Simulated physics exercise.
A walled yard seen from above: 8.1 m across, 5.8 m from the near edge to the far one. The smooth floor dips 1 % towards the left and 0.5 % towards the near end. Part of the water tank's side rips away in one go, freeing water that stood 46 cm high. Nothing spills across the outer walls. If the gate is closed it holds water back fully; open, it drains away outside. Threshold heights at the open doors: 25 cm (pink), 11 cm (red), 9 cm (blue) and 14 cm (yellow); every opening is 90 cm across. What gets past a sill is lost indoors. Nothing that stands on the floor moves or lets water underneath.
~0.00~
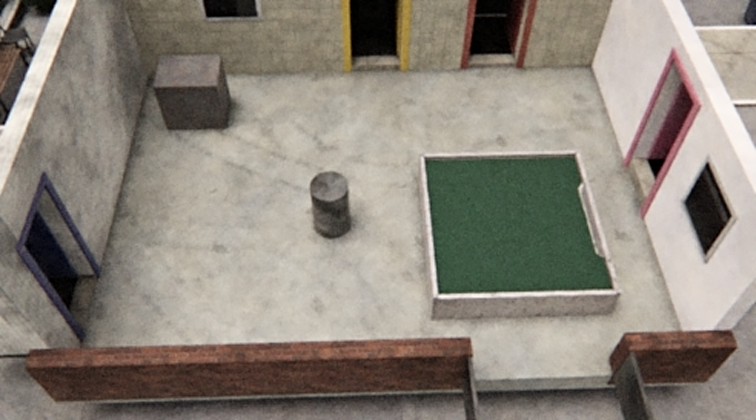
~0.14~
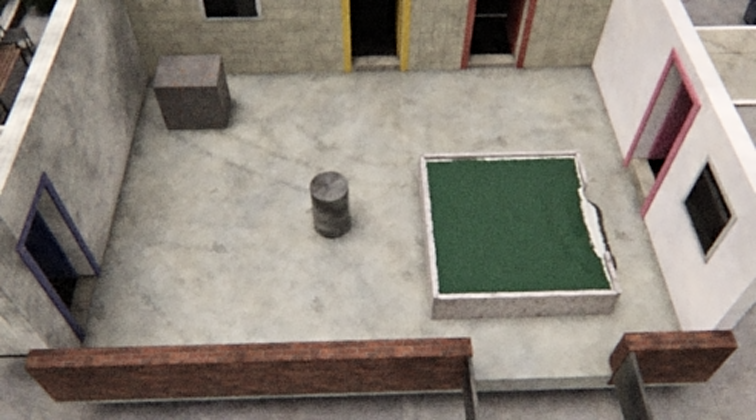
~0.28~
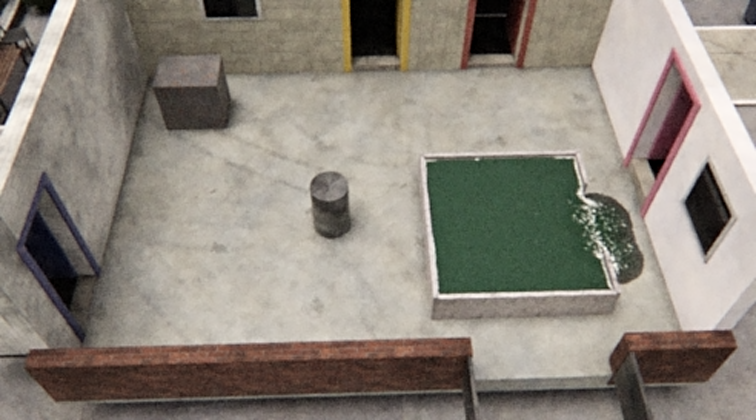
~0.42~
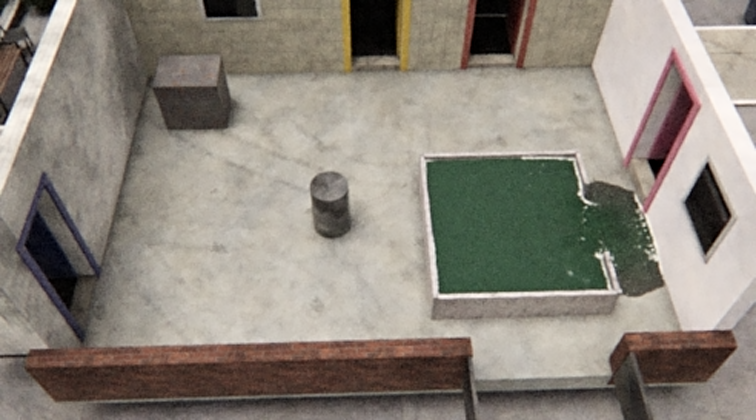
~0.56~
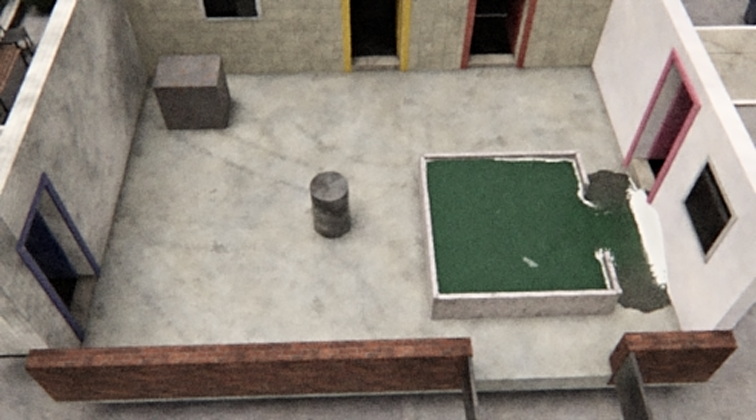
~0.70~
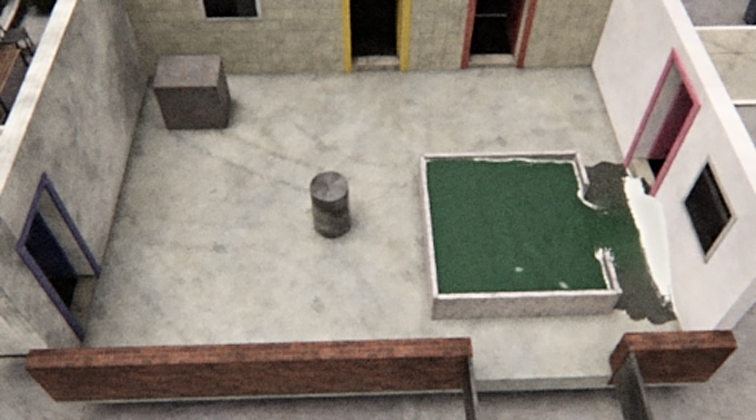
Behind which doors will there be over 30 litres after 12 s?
Door by door: At the pink door it keeps below the limit; at the red door it stays under the limit; at the blue door it keeps below the limit; at the yellow door it stays under the limit.
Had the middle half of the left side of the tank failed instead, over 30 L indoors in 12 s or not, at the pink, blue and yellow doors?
Then: Pink under, blue past it, yellow under.
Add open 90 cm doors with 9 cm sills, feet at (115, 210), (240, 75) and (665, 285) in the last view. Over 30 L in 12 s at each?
In turn: Under, below, above.
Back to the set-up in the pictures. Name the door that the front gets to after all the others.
Last comes the blue one.
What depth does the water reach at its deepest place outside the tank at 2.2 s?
Up to some 35 cm.
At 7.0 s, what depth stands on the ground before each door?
Depths in cm: Pink 11, red 9, blue 8, yellow 4.
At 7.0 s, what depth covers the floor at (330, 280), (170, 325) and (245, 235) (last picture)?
About 1, 2 and 1 cm.
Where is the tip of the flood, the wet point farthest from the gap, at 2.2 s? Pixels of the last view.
At about (584, 66).
After 1.4 s water covers 10 % of the floor and is deepest (38 cm) near (642, 244); pink door 23 cm at the sill, 1 L in, red door not reached, blue door not reached, yellow door not reached.
After 2.2 s water covers 20 % of the floor and is deepest (35 cm) near (642, 244); pink door 24 cm at the sill, 5 L in, red door not reached, blue door not reached, yellow door not reached.
After 3.5 s water covers 30 % of the floor and is deepest (28 cm) near (674, 343); pink door 17 cm at the sill, 8 L in, red door 14 cm at the sill, 1 L in, blue door not reached, yellow door 2 cm at the sill, 0 L in.
After 7.0 s water covers 75 % of the floor and is deepest (16 cm) near (678, 355); pink door 11 cm at the sill, 8 L in, red door 9 cm at the sill, 6 L in, blue door 8 cm at the sill, 0 L in, yellow door 4 cm at the sill, 0 L in.
After 12.0 s water covers 90 % of the floor and is deepest (12 cm) near (74, 376); pink door 6 cm at the sill, 8 L in, red door 5 cm at the sill, 6 L in, blue door 8 cm at the sill, 1 L in, yellow door 3 cm at the sill, 0 L in.
